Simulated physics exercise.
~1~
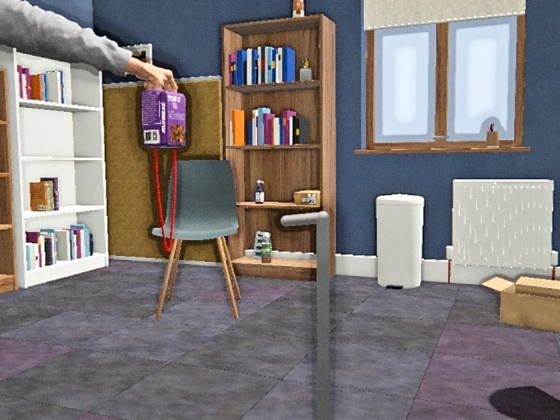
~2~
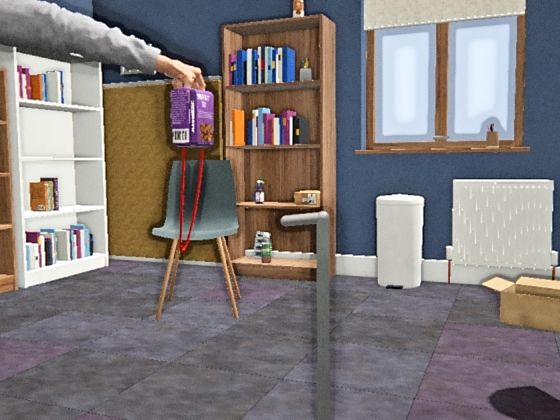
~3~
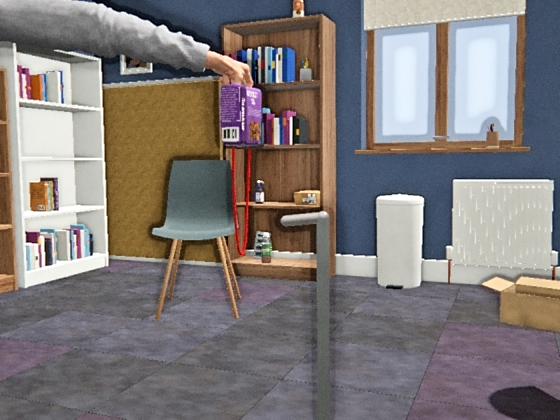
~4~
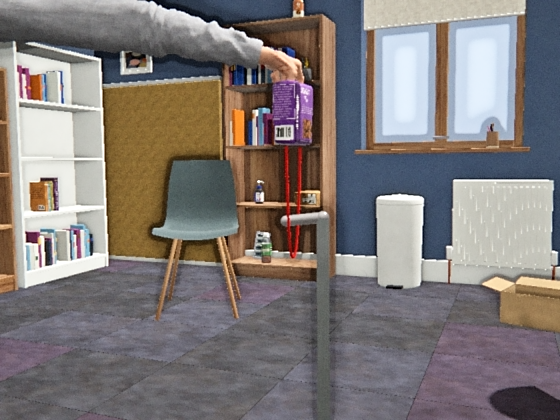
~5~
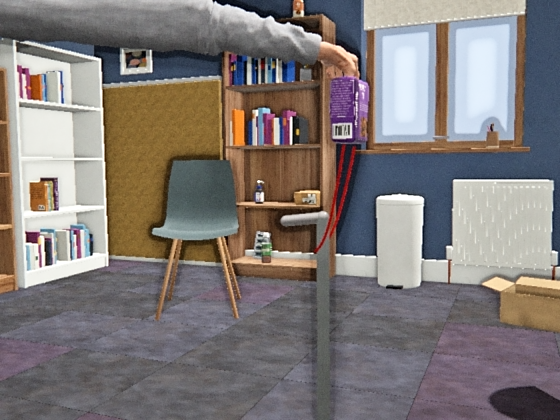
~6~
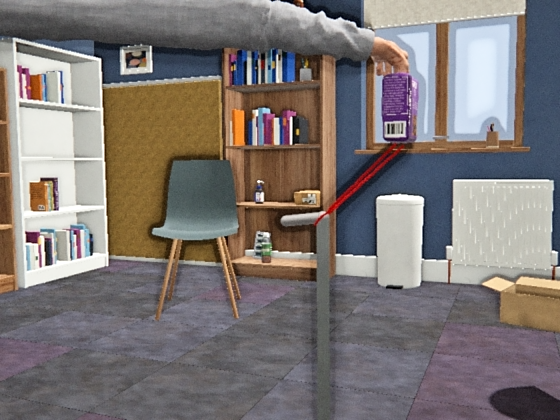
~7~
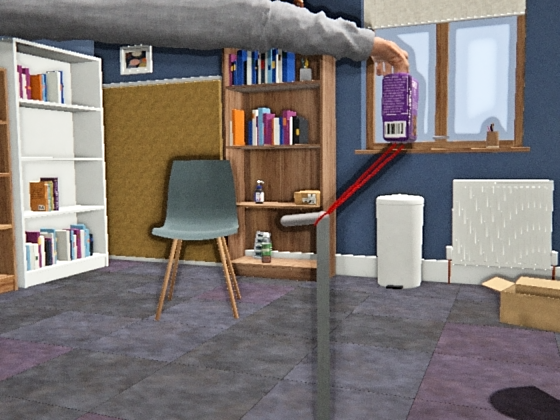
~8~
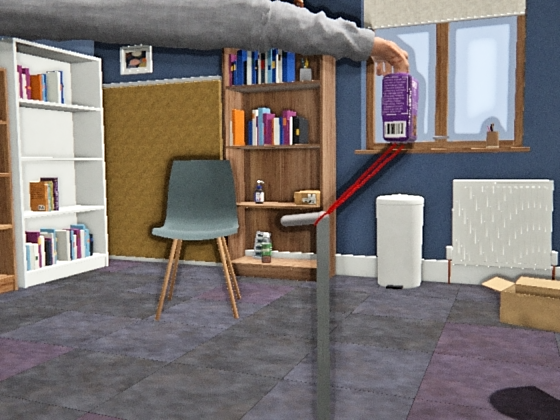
In a blue-walled room, a hand carries a purple pouch rightward until its dangling red loop snags taut on a hooked post.
